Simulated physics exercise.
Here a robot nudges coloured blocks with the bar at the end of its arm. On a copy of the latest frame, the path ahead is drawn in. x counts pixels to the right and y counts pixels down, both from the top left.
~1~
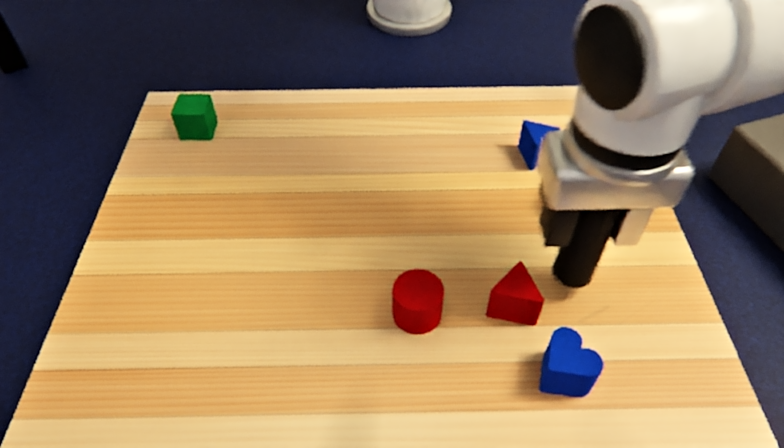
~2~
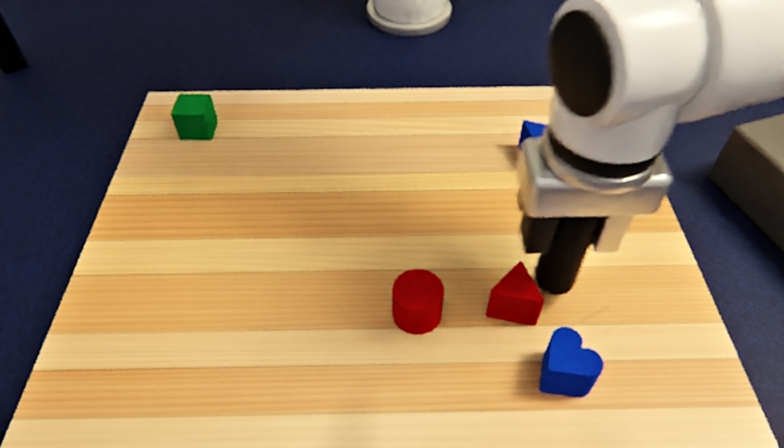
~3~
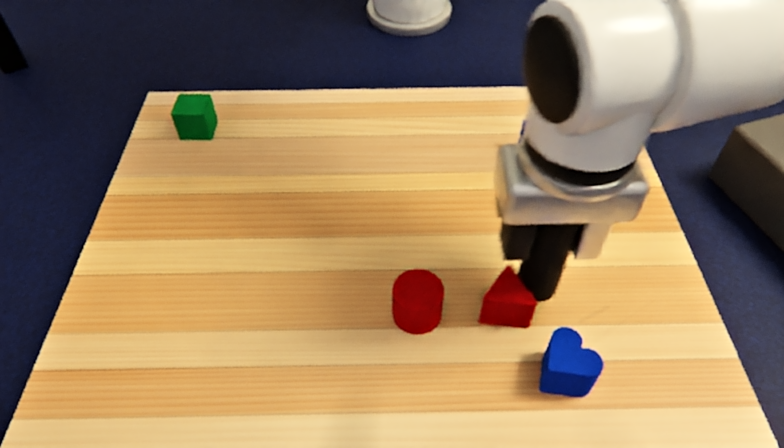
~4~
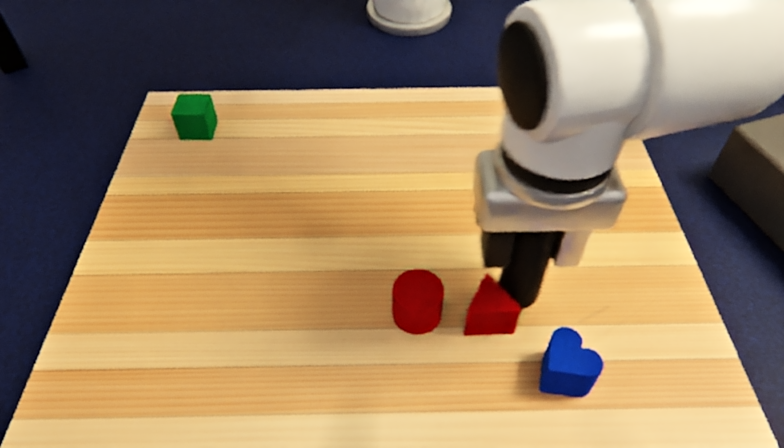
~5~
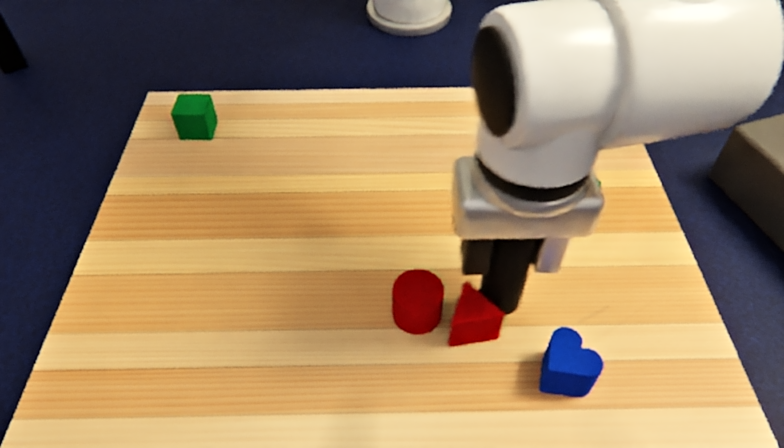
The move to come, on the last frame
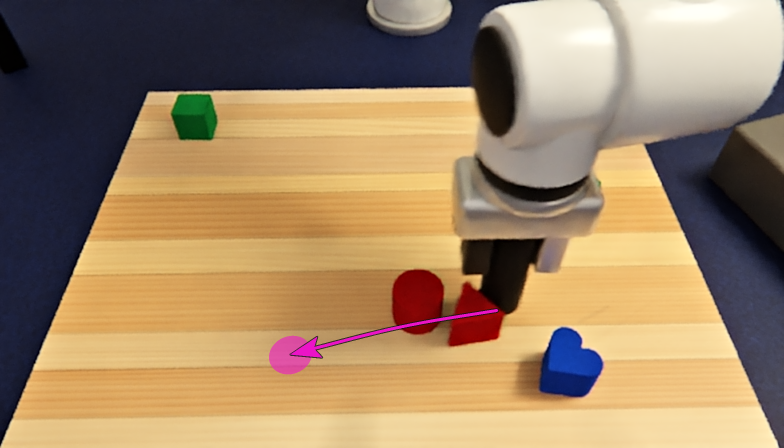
A robot arm with a dark bar at its end moves left over a wooden board toward a red triangular block. The bar meets the block and pushes it a short way left and slightly nearer the viewer, close beside the red cylinder, while the blue heart and green cube stay still.
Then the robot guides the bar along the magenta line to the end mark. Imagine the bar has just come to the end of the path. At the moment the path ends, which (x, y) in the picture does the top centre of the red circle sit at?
It will end up at (318, 282).
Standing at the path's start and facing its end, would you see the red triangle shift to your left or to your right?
Moves left.
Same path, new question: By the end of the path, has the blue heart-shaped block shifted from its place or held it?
At the end, its place is the same.
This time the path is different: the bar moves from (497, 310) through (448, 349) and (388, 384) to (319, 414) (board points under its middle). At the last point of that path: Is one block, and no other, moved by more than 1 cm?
That would be a yes.
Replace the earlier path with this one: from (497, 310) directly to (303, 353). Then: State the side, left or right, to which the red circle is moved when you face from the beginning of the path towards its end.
Facing from start to end, it shifts right.
Drawn move, from (497, 310) by way of (429, 321) and (361, 336) to (291, 355).
On the path given first. One third of the way, bar at (430, 310); red circle at (384, 289); red triangle at (431, 331), turned 40° anticlockwise.
Two thirds of the way, bar at (359, 325); red circle at (328, 283); red triangle at (426, 334), turned 60° anticlockwise.
At the end, bar at (287, 343); red circle at (318, 282); red triangle at (426, 334), turned 60° anticlockwise; blue heart-shaped block still.
